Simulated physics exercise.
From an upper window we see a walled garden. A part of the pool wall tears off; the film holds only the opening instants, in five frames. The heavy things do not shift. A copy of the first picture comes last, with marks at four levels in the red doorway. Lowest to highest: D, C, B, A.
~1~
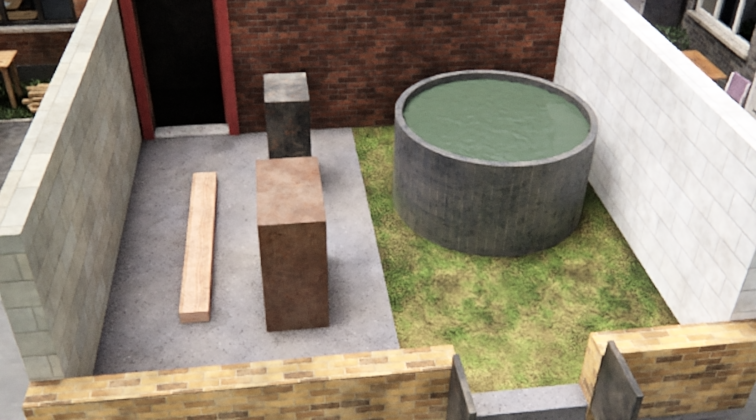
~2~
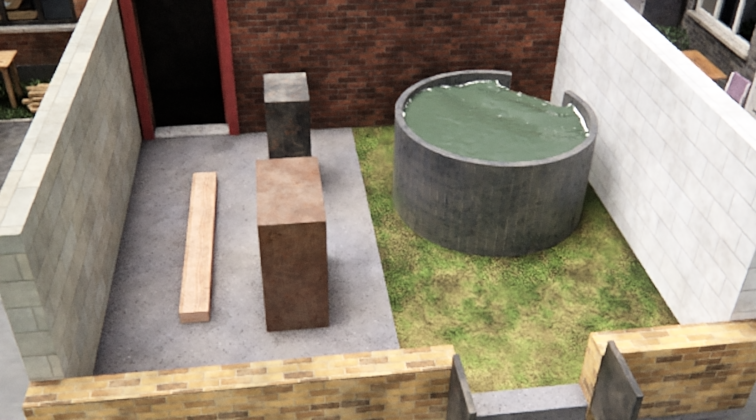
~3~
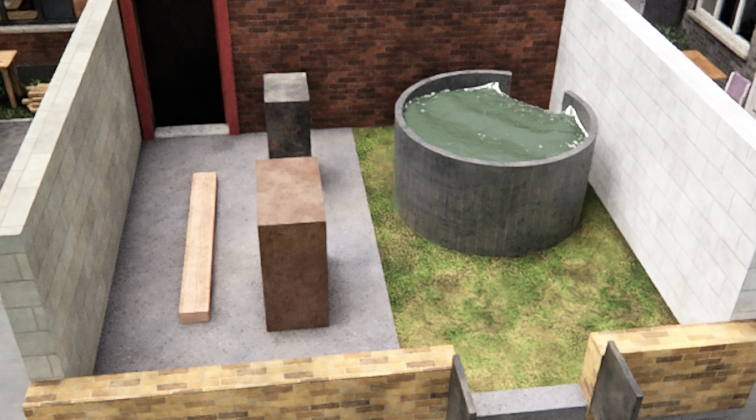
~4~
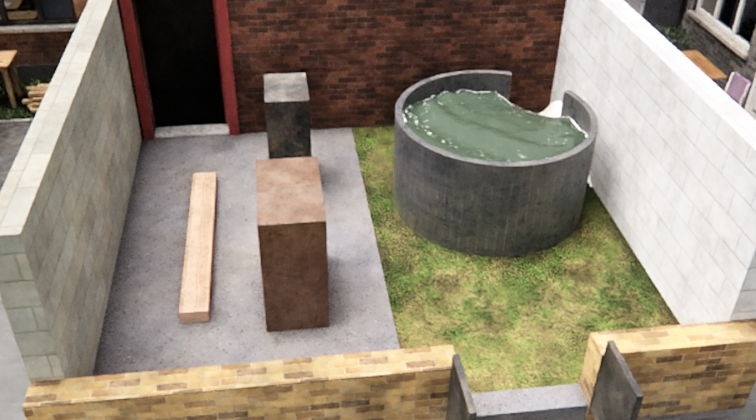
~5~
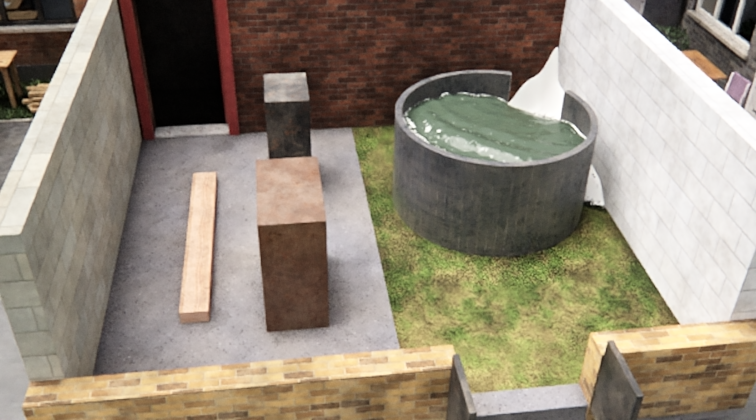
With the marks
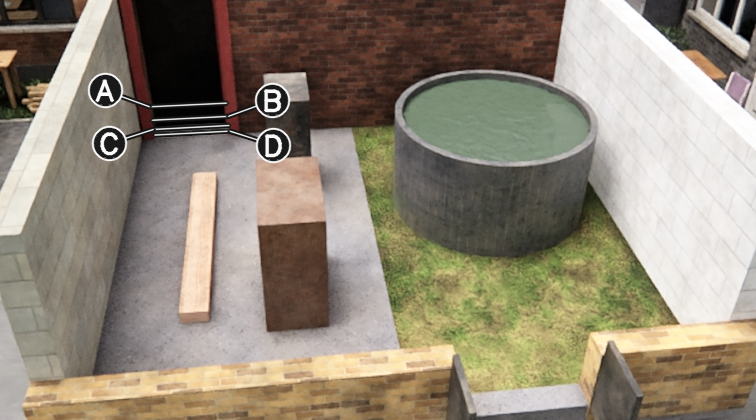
The footage shows a walled garden with a round pool of green water, whose back rim opens into a gap; the water churns and its level lowers, then white splashes rise behind the pool beside the right-hand wall.
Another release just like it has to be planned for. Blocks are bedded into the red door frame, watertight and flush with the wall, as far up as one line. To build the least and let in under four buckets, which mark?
It is B.
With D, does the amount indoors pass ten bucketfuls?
Yes, it does.
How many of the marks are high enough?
Two of the four.
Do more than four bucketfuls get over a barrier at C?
Yes.
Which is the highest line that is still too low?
That is line C.
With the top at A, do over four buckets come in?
No, that is safe.
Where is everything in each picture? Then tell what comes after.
In the first picture, water in the pool at rest, its middle at (495, 120); foot of the red doorway at (192, 136); open gate at (523, 334).
In the second picture, water covers 1 % of the ground, its front hidden from here.
In the third picture, water covers 3 % of the ground, its front hidden from here.
In the fourth picture, water covers 5 % of the ground, its front hidden from here.
In the fifth picture, 6 % of the ground under water, visible out to (594, 200).
In white, A at (188, 104); B at (190, 118); C at (191, 127); D at (192, 133); from the bottom up D, C, B, A.
Choosing A, nothing gets over.
Choosing B, a bucket or two gets in.
Choosing C, about 11 bucketfuls get in.
Choosing D, dozens of bucketfuls pour in.
